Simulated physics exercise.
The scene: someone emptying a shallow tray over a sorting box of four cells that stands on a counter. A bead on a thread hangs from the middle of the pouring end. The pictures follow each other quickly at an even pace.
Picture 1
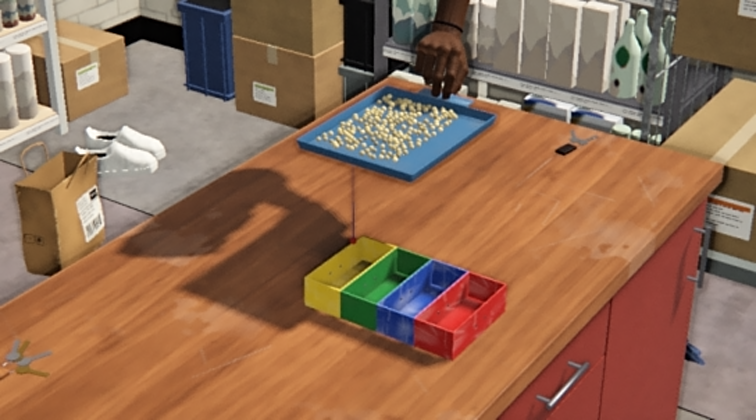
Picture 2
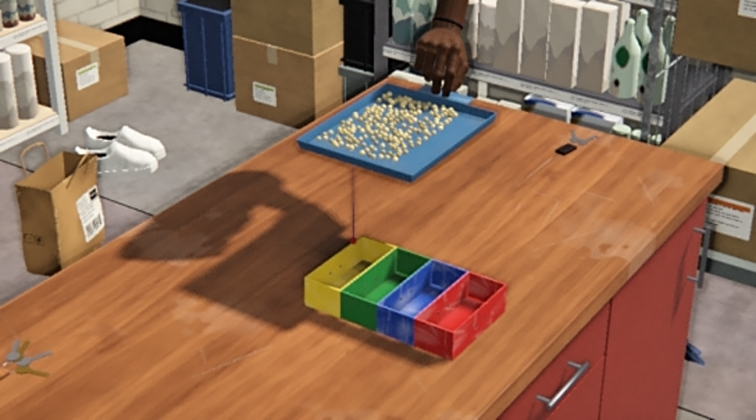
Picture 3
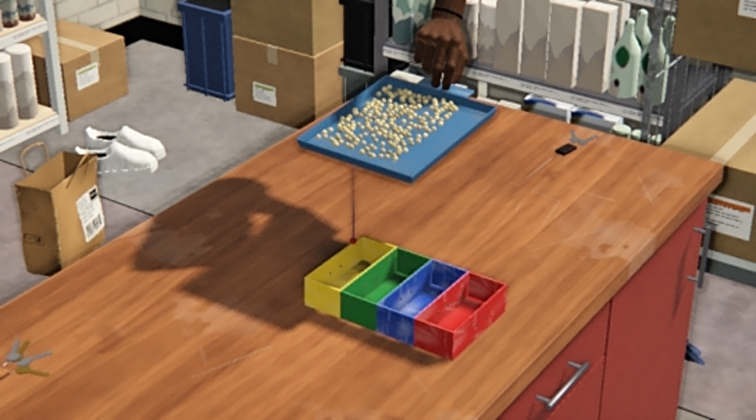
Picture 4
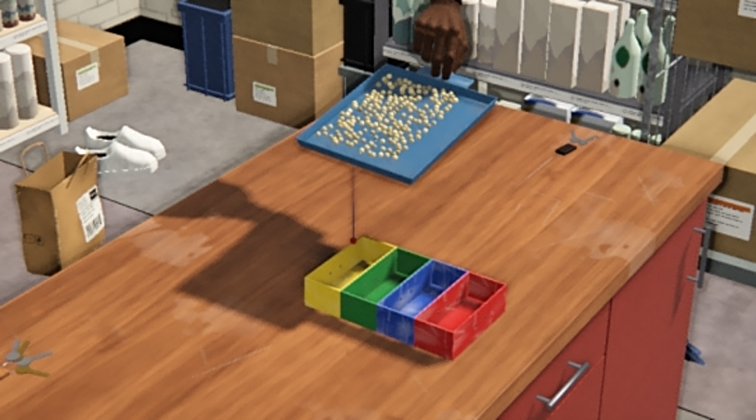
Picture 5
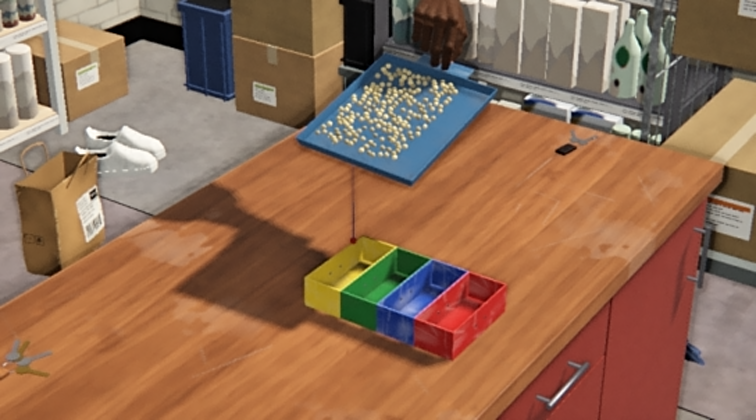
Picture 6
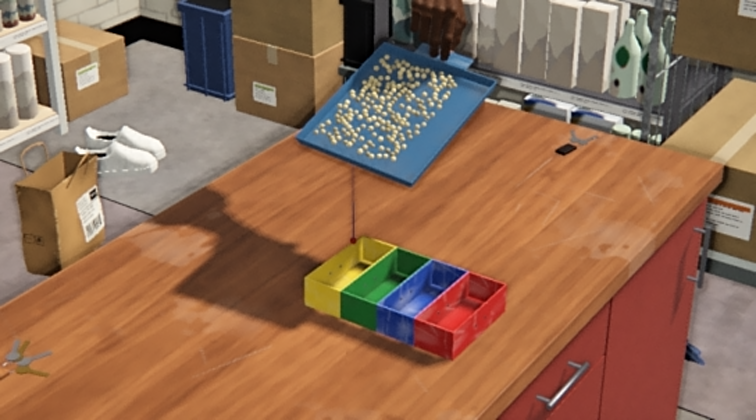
On a wooden counter, behind a box of yellow, green, blue and red cells, a hand gradually raised the far end of a blue tray, and some of the pale beans on it began shifting.
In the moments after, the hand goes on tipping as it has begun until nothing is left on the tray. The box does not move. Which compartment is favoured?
The green one ends fullest.
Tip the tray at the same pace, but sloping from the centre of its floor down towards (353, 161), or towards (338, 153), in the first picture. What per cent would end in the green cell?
Near 10 % and 0 %.
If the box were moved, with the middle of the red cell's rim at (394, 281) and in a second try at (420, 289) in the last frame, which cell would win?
First red, then the blue cell.
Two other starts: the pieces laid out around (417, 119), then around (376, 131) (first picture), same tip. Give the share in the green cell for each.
About 60 and 60 per cent.
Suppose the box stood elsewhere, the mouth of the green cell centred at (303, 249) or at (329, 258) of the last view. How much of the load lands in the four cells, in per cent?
Near 70 % and 100 %.
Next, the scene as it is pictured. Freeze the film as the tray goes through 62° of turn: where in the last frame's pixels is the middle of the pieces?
At about (378, 169).
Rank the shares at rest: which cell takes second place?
In second place: That yellow cell.
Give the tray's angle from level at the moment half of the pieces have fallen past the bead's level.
Near 100 degrees.
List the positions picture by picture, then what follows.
The first picture shows corners of the pouring end (300, 139) and (411, 173), level; middle of the load (391, 126), soya beans; bead on its thread (353, 241); yellow cell (323, 295); green cell (359, 308); blue cell (396, 322); red cell (434, 336).
The second picture shows corners of the pouring end (300, 139) and (411, 173), level; middle of the load (391, 125).
The third picture shows corners of the pouring end (300, 138) and (411, 175), tipped barely, lowest at the right corner; middle of the load (391, 121).
The fourth picture shows corners of the pouring end (299, 137) and (411, 177), tipped a little, lowest at the right corner; middle of the load (391, 115).
The fifth picture shows corners of the pouring end (299, 137) and (411, 178), tipped a little, lowest at the right corner; middle of the load (391, 109).
The sixth picture shows corners of the pouring end (299, 136) and (411, 180), tipped clearly, lowest at the right corner; middle of the load (389, 106), roughly a third on the move; yellow cell (323, 295); green cell (359, 308); blue cell (396, 322); red cell (434, 336).
Just after the last frame, tray tipped steeply; the larger part on the tray; just a few in the blue cell; just a few in the green cell; just a few in the yellow cell; just a few in the red cell; roughly a quarter falling or outside the box.
A moment on, tray tipped right over; roughly a quarter on the tray; roughly a quarter in the green cell; about a tenth in the yellow cell; about a tenth in the blue cell; just a few in the red cell; roughly a third falling or outside the box.
Further on, tray tipped past a quarter turn; roughly half in the green cell; roughly a third in the yellow cell; about a tenth in the blue cell; just a few in the red cell; about a tenth falling or outside the box.
When it is over, tray tipped past a quarter turn; roughly half in the green cell; roughly a third in the yellow cell; about a tenth in the blue cell; just a few in the red cell; about a tenth outside the box.
